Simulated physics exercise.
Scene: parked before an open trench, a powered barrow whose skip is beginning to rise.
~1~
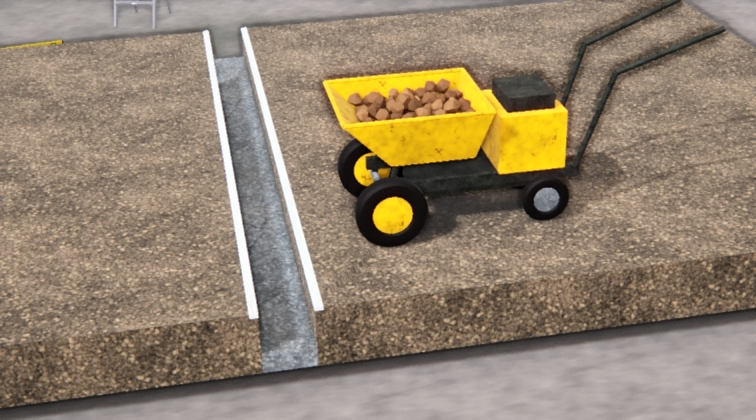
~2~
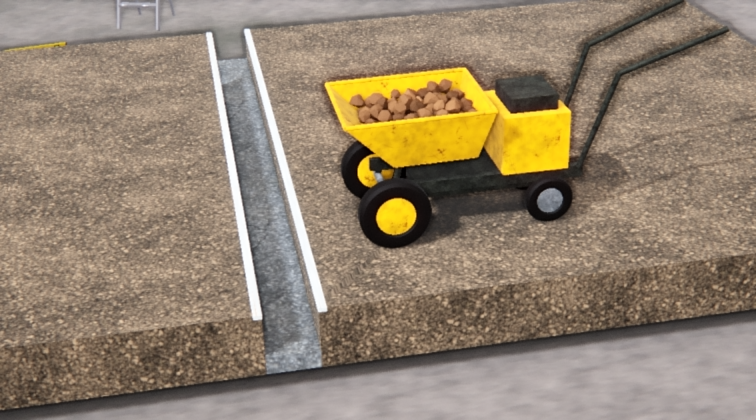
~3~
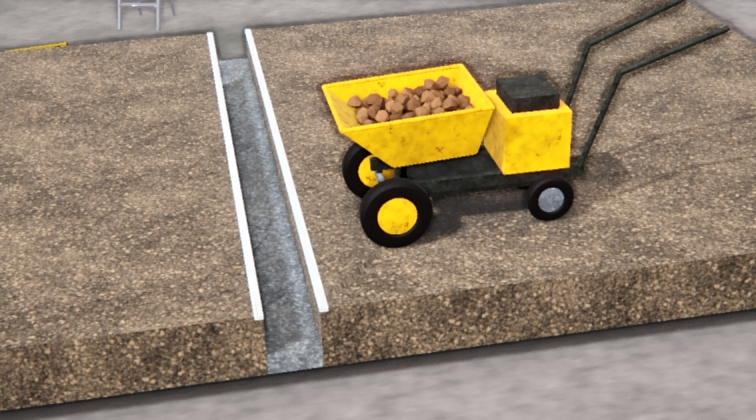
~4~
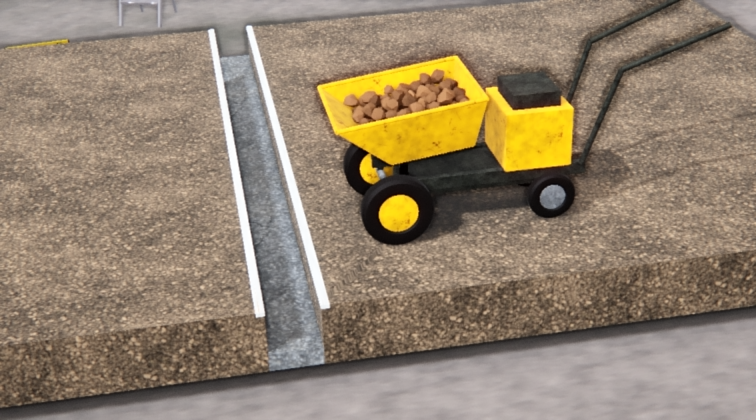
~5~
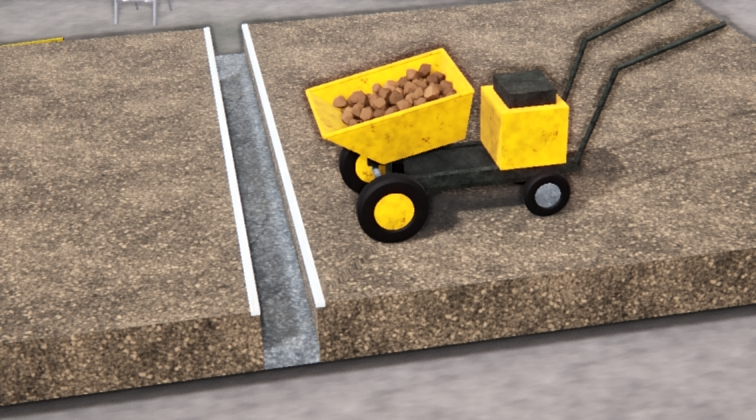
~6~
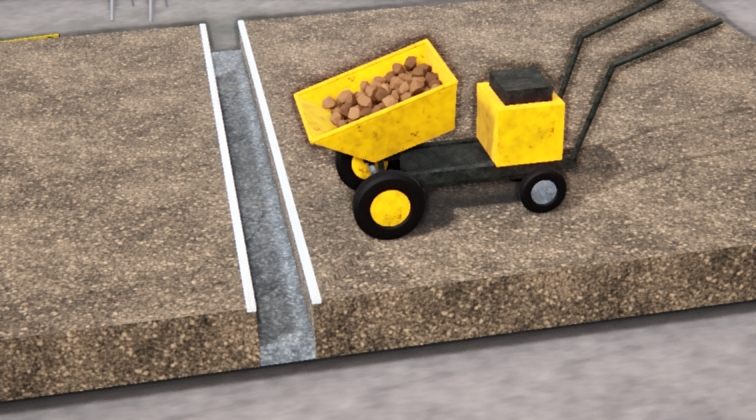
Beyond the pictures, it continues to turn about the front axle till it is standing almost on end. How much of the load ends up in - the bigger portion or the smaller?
The trench takes in the main portion of the load.
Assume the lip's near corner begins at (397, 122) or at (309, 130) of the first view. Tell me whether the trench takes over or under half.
The bulk / a minority.
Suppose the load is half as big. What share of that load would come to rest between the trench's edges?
Something near 90 percent of it.
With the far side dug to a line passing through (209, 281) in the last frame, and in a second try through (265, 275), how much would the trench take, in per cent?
First some 100, then 40 per cent.
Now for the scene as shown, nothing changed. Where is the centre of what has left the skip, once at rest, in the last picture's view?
(257, 250).
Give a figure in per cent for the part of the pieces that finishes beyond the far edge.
That share is about 30 percent.
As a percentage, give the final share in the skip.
Around 0 in a hundred.
Shortly afterwards, skip tipped steeply; the whole lot in the skip.
Next, skip tipped right over; near two thirds in the skip; near a quarter in or heaped over the trench; a little beyond it; only a few falling.
Some moments later, skip tipped right over; only a few in the skip; near two thirds in or heaped over the trench; near a third beyond it.
In the end, skip tipped right over; near two thirds in or heaped over the trench; near a third beyond it.
